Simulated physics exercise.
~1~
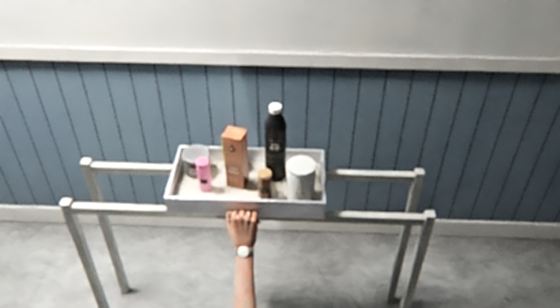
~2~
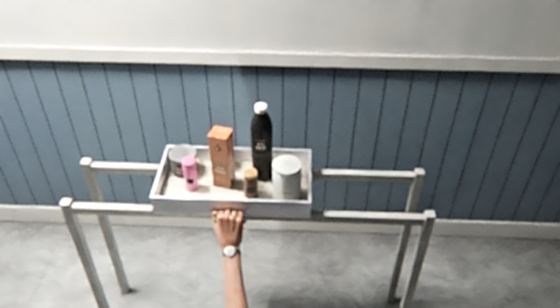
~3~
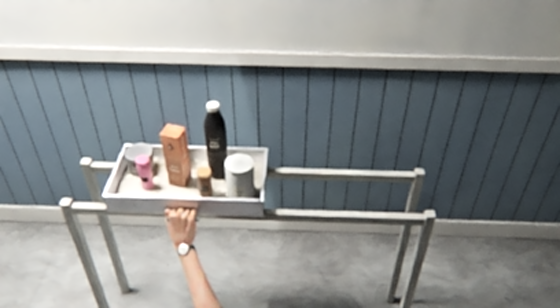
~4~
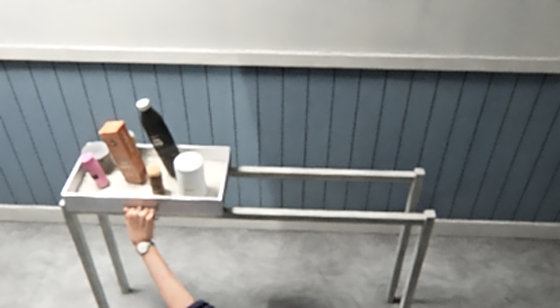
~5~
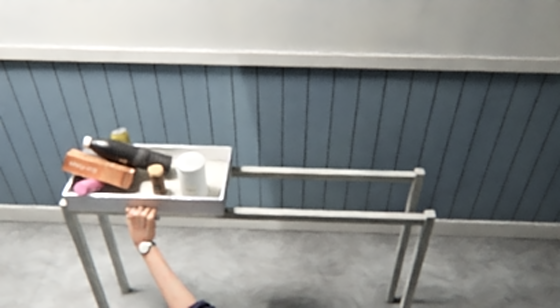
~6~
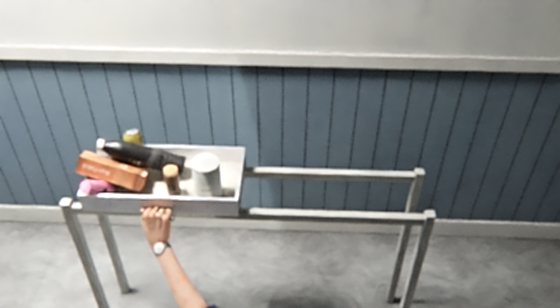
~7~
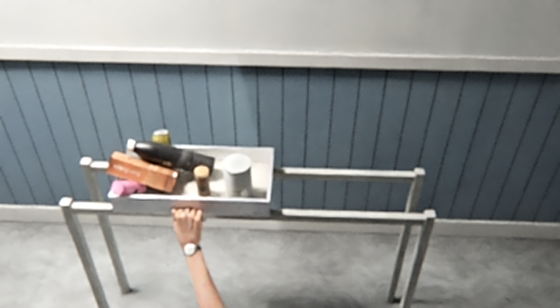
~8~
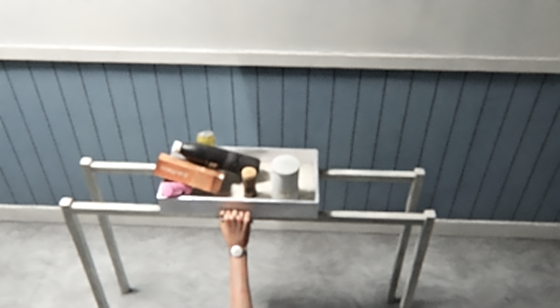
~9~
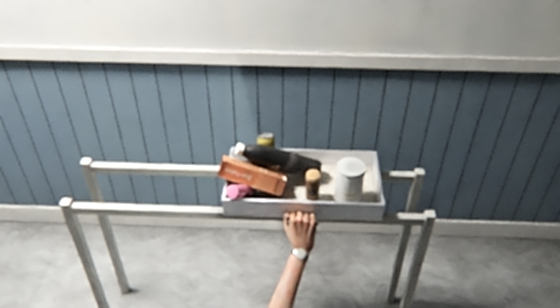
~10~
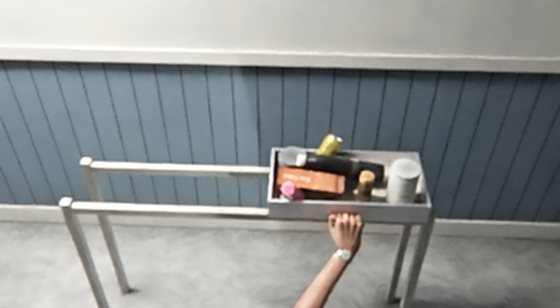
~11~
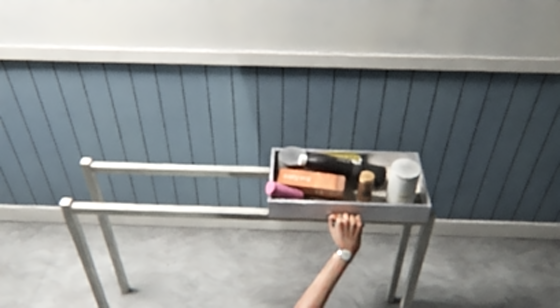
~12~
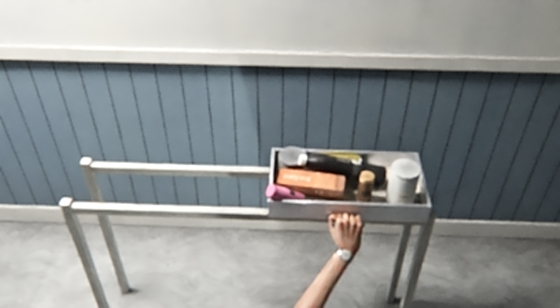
A hand slides a tray left, toppling a bottle and carton, then pushes it right.
